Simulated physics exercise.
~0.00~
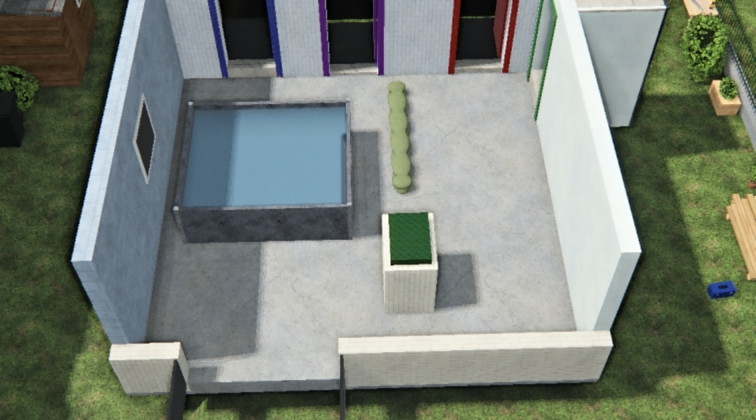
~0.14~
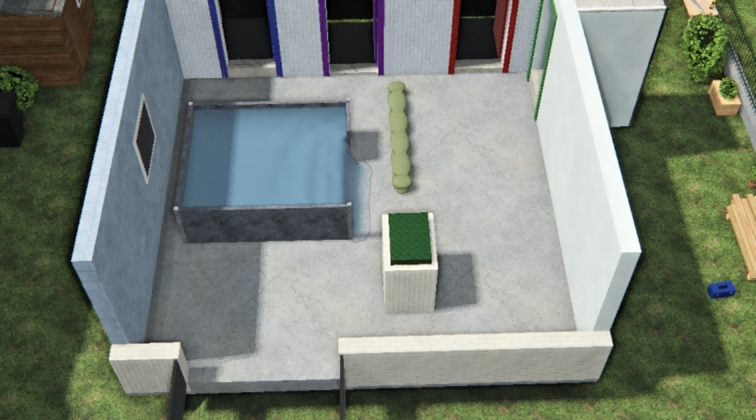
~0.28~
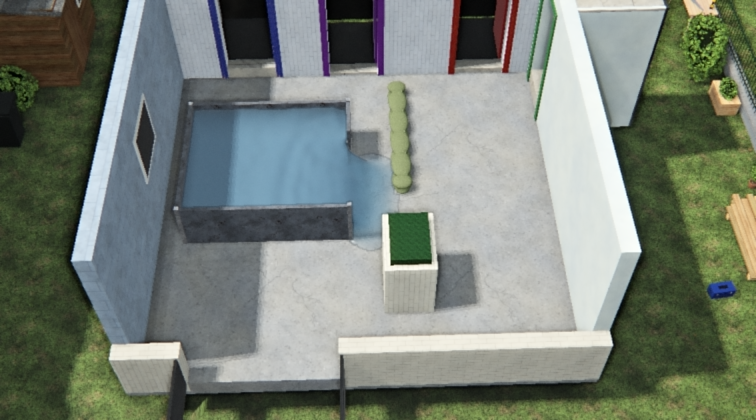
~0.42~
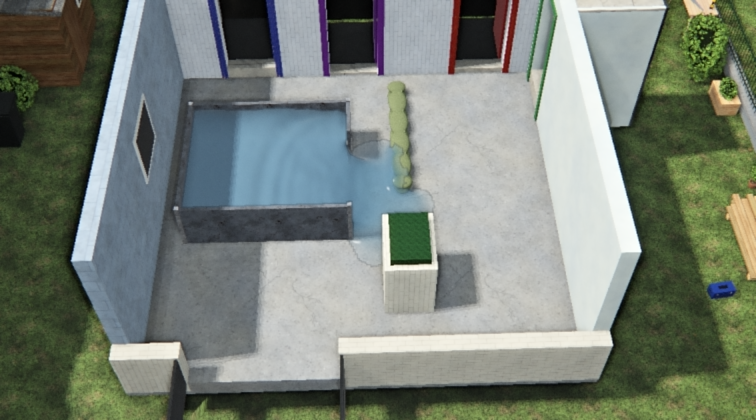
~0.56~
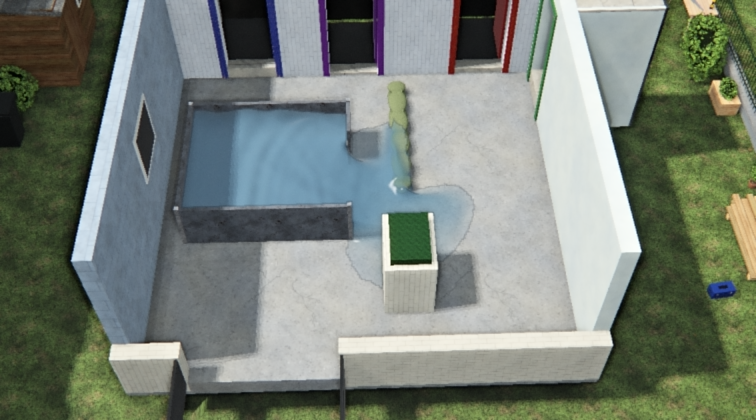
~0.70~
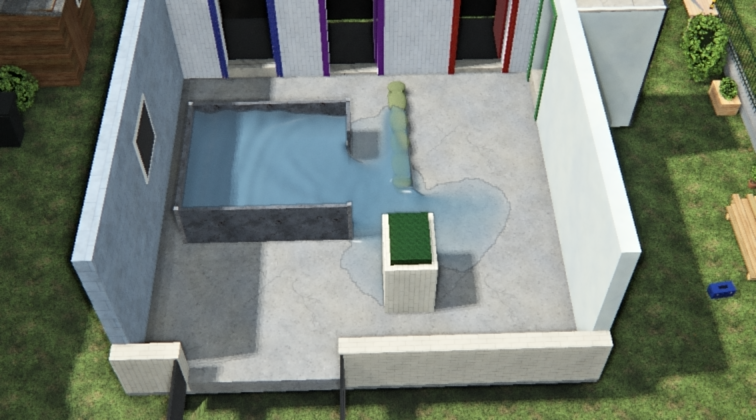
In the video, water pours from the right side of a raised tank in a walled yard, spreads across the grey floor to a low green row, then flows around a white planter as the wet patch widens rightward.
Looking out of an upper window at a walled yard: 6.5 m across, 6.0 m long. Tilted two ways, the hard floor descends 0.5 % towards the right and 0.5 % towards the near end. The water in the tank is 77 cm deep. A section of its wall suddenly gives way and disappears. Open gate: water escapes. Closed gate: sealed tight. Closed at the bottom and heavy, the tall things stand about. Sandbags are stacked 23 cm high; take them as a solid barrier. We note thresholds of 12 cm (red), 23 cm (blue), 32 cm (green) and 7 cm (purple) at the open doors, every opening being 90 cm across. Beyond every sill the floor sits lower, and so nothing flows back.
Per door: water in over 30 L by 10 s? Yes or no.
Red door yes, blue door no, green door no, purple door yes.
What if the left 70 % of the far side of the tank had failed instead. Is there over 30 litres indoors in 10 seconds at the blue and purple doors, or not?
For blue, too much; for purple, too much.
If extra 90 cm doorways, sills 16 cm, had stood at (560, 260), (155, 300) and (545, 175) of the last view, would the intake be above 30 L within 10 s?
Check each in turn: The first succeeds, the second fails, the third succeeds.
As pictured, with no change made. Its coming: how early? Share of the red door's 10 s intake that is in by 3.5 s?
Share: ~ 5 %.
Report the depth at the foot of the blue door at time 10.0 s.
Depth: Approx. 12.5 cm.
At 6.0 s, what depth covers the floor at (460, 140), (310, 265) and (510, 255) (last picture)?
I'd read it as roughly 11, 2 and 14 cm, in that order.
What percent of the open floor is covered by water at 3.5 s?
Near 65 per cent is wet.
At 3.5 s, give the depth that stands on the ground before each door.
In cm: Red 23, blue 4, green 17, purple 16.
After 1.4 s water covers 35 % of the floor and is deepest (54 cm) near (393, 190); red door not reached, blue door not reached, green door not reached, purple door 11 cm at the sill, 8 L in.
After 2.2 s water covers 55 % of the floor and is deepest (54 cm) near (571, 346); red door 2 cm at the sill, 0 L in, blue door 2 cm at the sill, 0 L in, green door 6 cm at the sill, 0 L in, purple door 15 cm at the sill, 44 L in.
After 3.5 s water covers 65 % of the floor and is deepest (39 cm) near (561, 358); red door 23 cm at the sill, 5 L in, blue door 4 cm at the sill, 0 L in, green door 17 cm at the sill, 0 L in, purple door 16 cm at the sill, 103 L in.
After 6.0 s water covers 95 % of the floor and is deepest (23 cm) near (538, 229); red door 15 cm at the sill, 60 L in, blue door 5 cm at the sill, 0 L in, green door 14 cm at the sill, 0 L in, purple door 13 cm at the sill, 179 L in.
After 10.0 s water covers 95 % of the floor and is deepest (18 cm) near (561, 358); red door 12 cm at the sill, 78 L in, blue door 13 cm at the sill, 0 L in, green door 11 cm at the sill, 0 L in, purple door 8 cm at the sill, 209 L in.
